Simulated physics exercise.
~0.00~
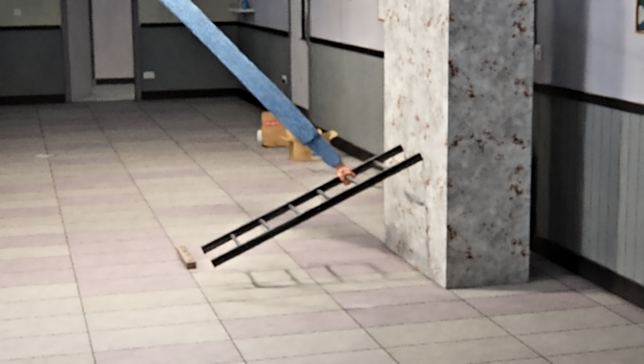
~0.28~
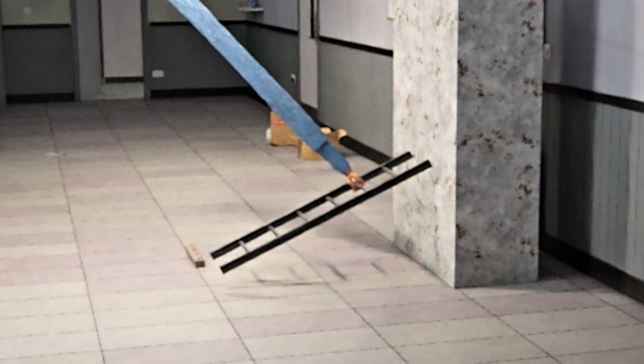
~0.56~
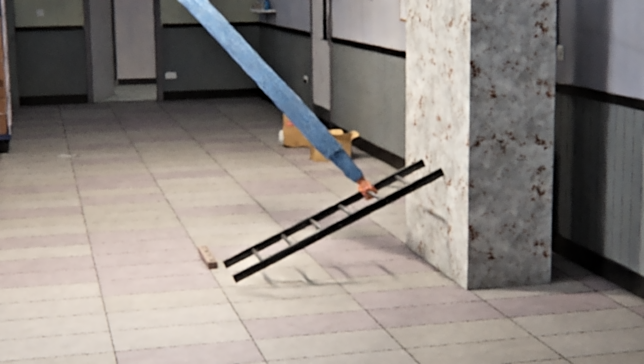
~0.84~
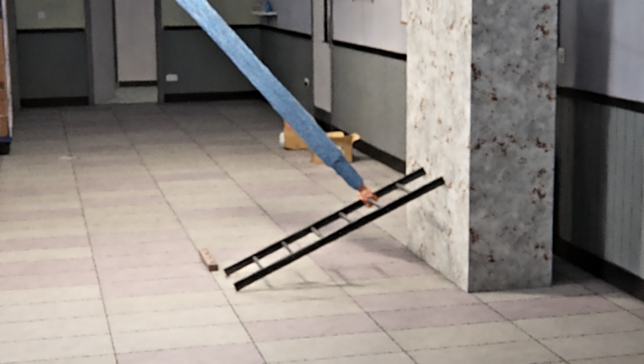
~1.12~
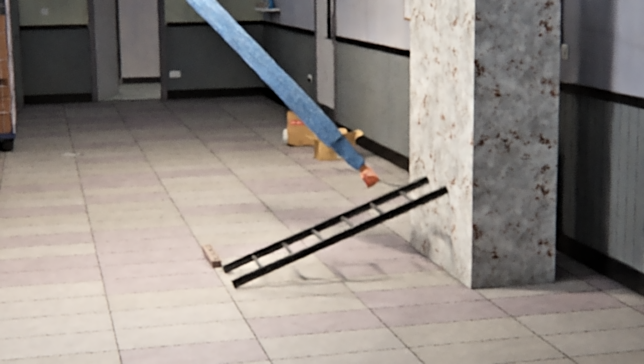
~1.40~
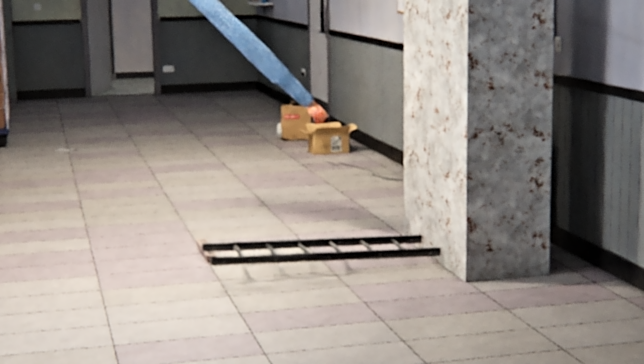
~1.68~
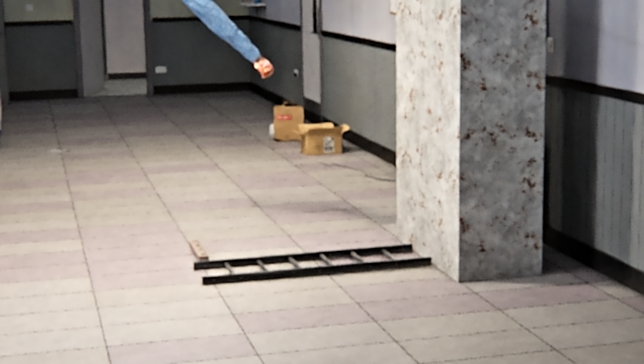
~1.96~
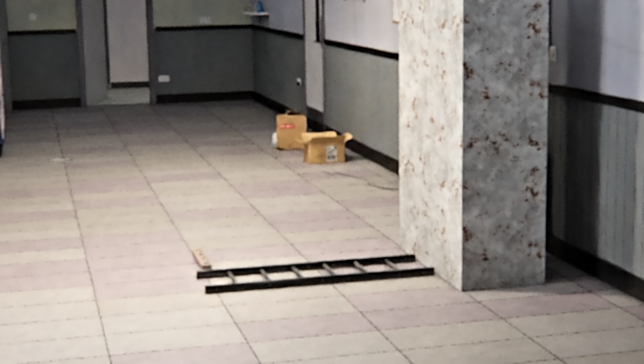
In a large, mostly empty room with a tiled floor, a hand lowered a black ladder until its end leaned low against a marbled pillar, then let go and drew back as the ladder slipped down and ended up lying flat on the floor.
